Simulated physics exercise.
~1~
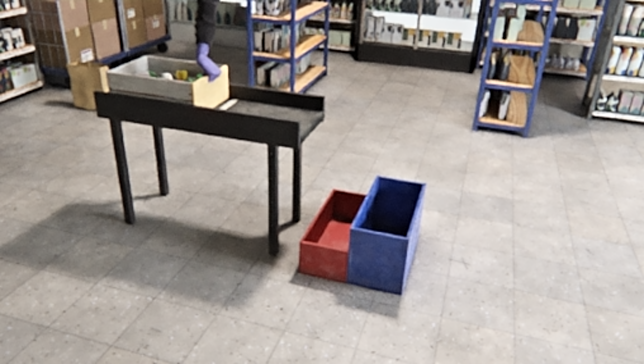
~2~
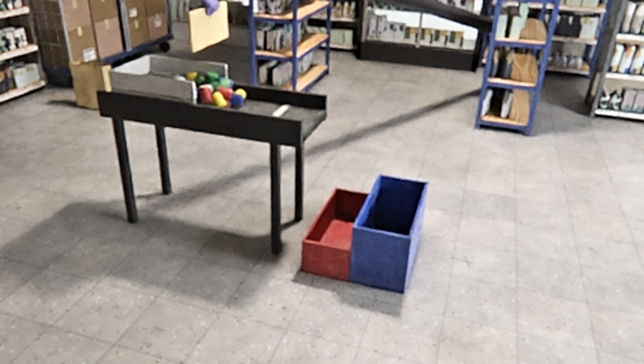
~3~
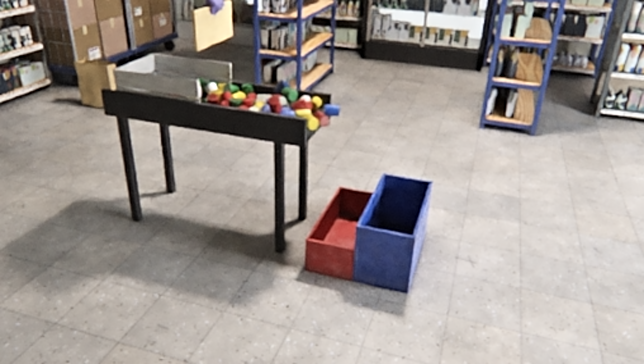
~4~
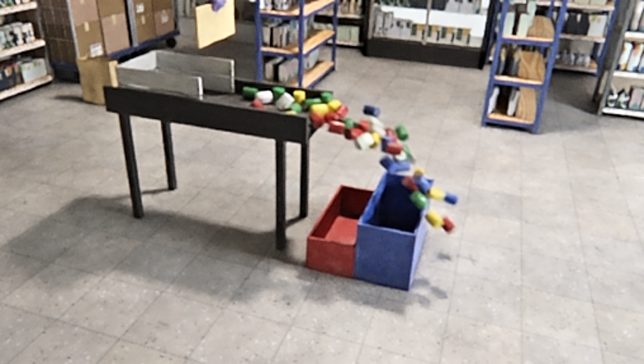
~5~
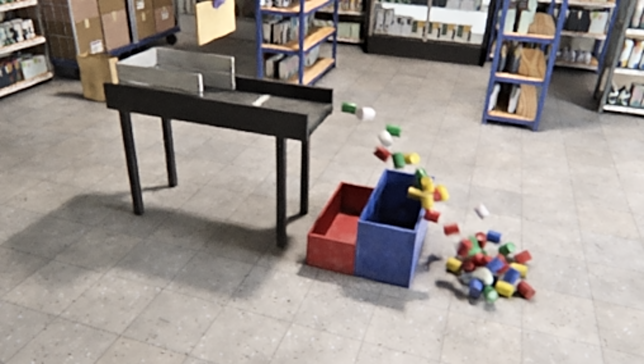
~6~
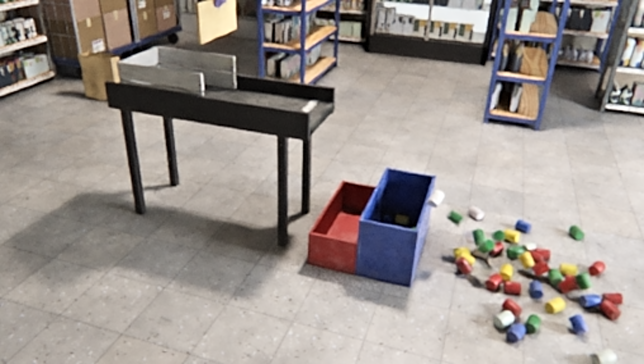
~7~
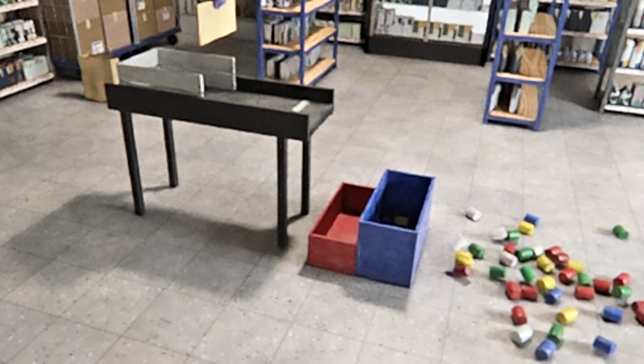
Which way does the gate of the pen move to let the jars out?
The gate moves up, lifted clear of the pen by the gloved hand.
